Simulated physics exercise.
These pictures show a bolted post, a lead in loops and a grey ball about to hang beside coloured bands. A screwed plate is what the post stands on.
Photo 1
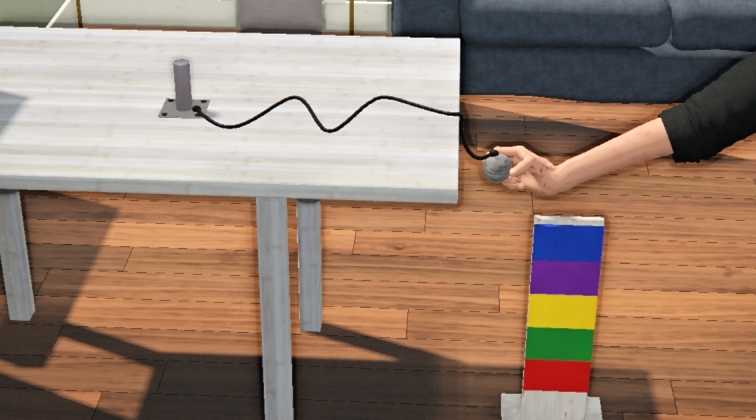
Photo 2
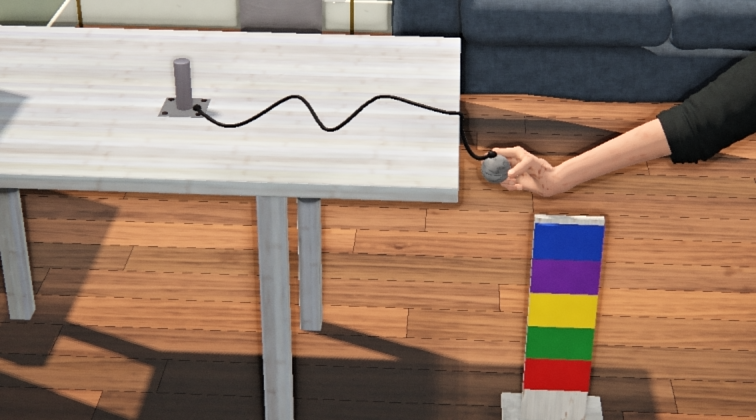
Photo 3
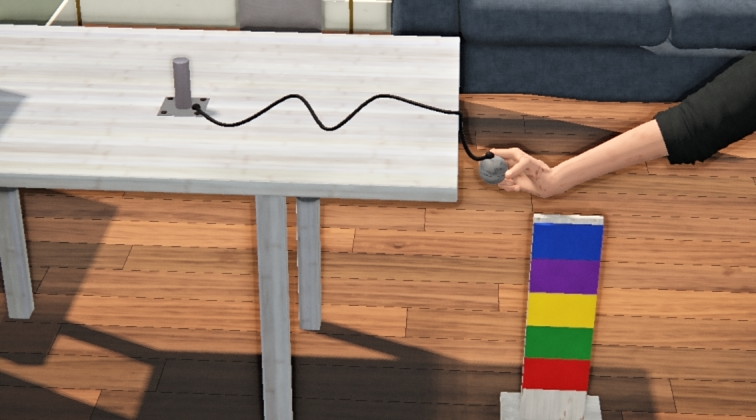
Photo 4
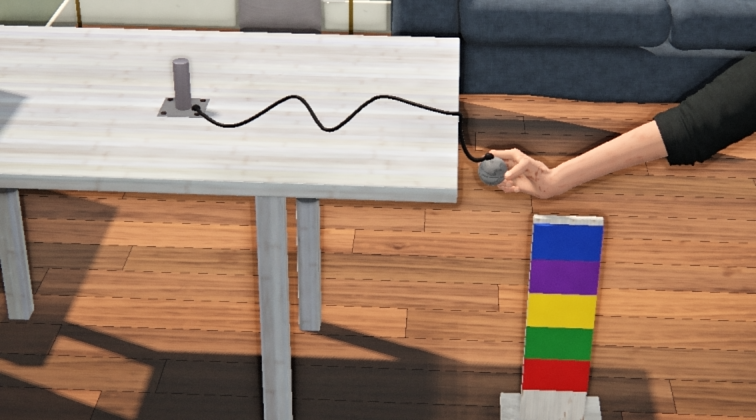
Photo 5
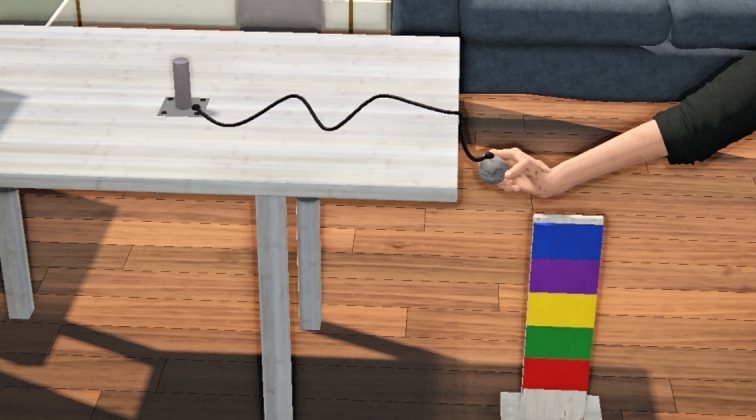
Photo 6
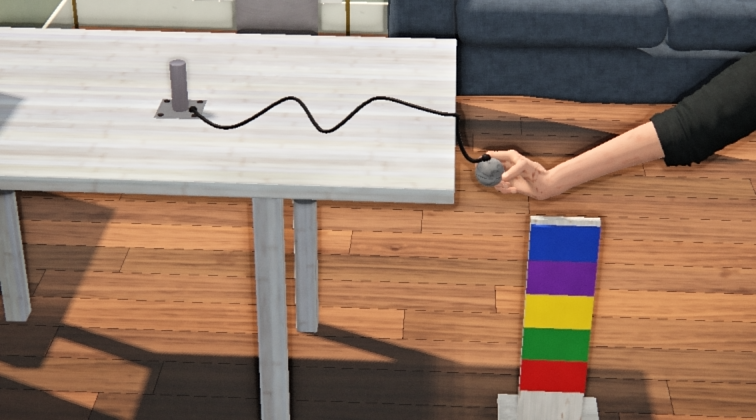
The clip shows a hand holding a grey ball just off a white table's right edge, above a board of coloured bands, with a slack black cord running to a post on a screwed plate; almost nothing moves.
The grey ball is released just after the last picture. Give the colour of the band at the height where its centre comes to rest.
The band is green.
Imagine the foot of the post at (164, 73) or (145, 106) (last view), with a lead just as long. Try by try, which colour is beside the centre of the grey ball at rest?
Case by case: Yellow, then yellow.
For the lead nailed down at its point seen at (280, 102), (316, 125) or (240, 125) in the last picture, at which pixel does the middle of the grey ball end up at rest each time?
(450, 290); (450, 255); (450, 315).
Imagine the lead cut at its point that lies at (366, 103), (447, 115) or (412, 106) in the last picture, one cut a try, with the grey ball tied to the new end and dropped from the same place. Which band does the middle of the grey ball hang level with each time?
In order of the tries: None, it hangs higher; then purple; then blue.
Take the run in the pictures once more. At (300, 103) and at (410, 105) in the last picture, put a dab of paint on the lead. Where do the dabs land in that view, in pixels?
One finishes at (362, 115) and the other at (454, 220).
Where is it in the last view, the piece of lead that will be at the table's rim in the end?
It's the bit near (339, 126).
Soon after, ball near (471, 278); level with purple.
After that, ball near (431, 327); level with green.
And then, ball near (457, 332); level with green.
In the end, ball near (446, 333); level with green. Its middle rests at the green band.
